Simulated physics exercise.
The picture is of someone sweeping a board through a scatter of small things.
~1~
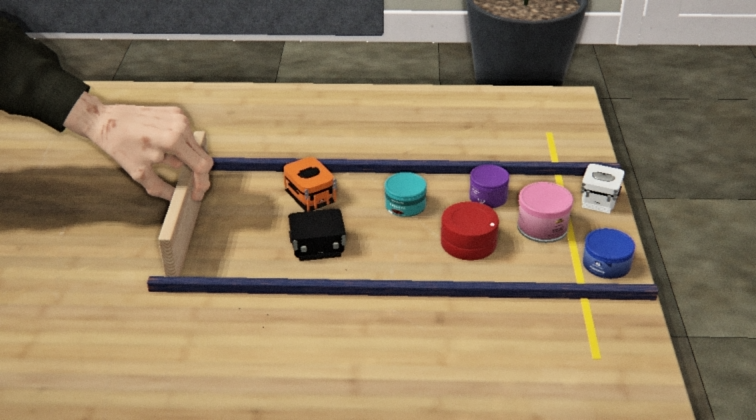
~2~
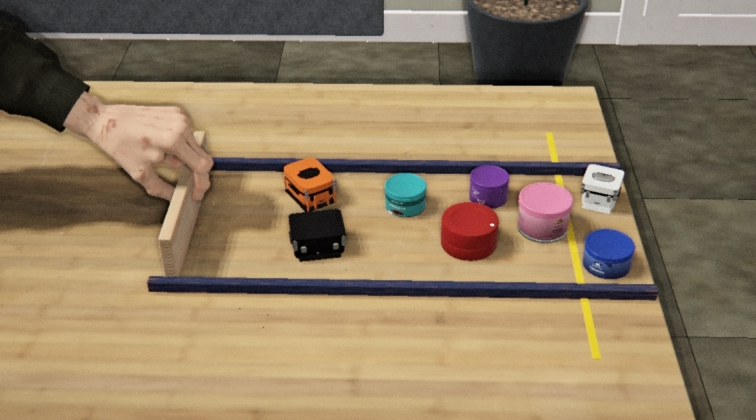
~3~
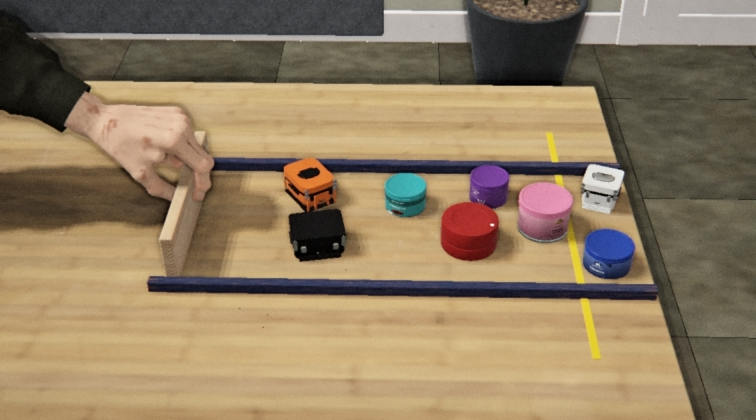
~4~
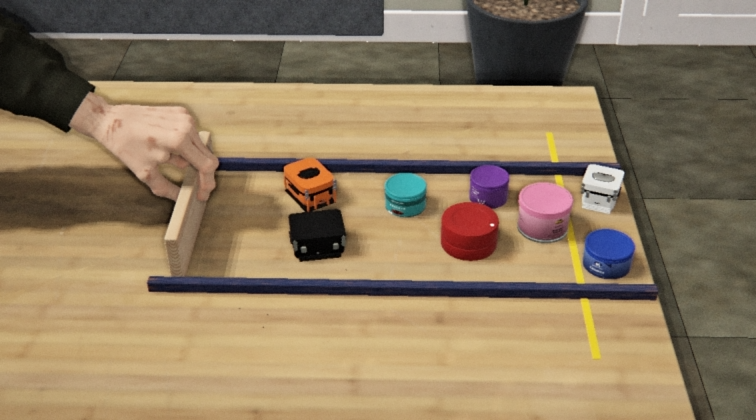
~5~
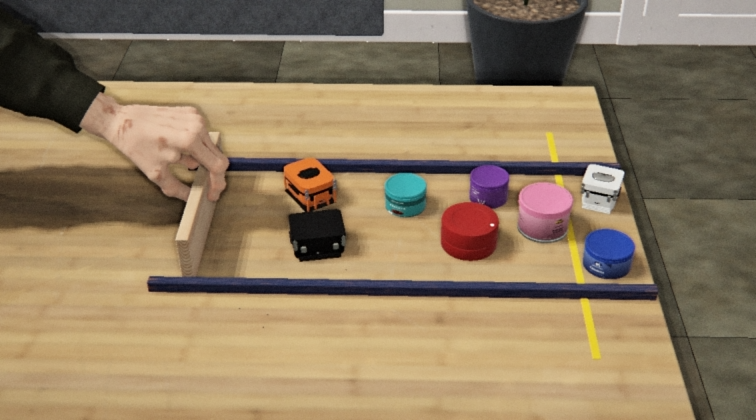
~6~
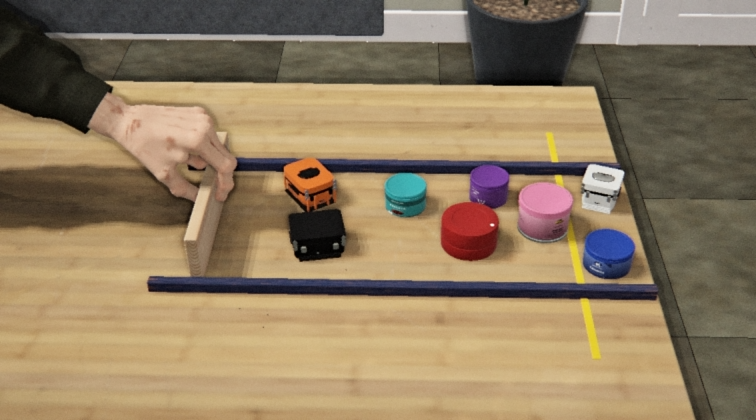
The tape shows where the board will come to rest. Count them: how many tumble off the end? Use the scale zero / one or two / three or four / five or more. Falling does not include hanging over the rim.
On that scale it is three or four.
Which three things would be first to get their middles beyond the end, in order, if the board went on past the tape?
In order they are the blue tub, the pink tin and the white case.
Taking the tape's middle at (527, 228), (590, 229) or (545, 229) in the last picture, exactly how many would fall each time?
1, 6, 2.
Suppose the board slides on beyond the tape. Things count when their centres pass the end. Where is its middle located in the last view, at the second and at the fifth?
Its middle is around (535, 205) and later (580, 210).
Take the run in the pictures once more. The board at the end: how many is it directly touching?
It ends up touching 2.
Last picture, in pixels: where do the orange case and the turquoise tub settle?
You'll find the orange case at roughly (583, 195) and the turquoise tub at roughly (623, 202).
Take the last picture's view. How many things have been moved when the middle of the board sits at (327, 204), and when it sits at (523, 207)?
At the first spot the count is 2, and at the second it is 8.
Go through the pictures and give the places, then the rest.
White case (602, 189); blue tub (608, 254); pink tin (544, 213); board (187, 202); tape (569, 229), in the first picture.
Blue tub (608, 254); red lid (469, 231), in the second picture.
Pink tin (544, 213); board (188, 202), in the third picture.
White case (602, 189); black case (317, 235), in the fourth picture.
Blue tub (608, 254); orange case (309, 185), in the fifth picture.
White case (602, 189); blue tub (608, 254); pink tin (544, 213); board (210, 202); tape (569, 229), in the sixth picture.
Early on, none off yet; white case at rest near (602, 189); blue tub at rest near (608, 254); pink tin at rest near (544, 213).
Finally, the number that fall off is three or four; lost, red lid, pink tin, blue tub and white case.
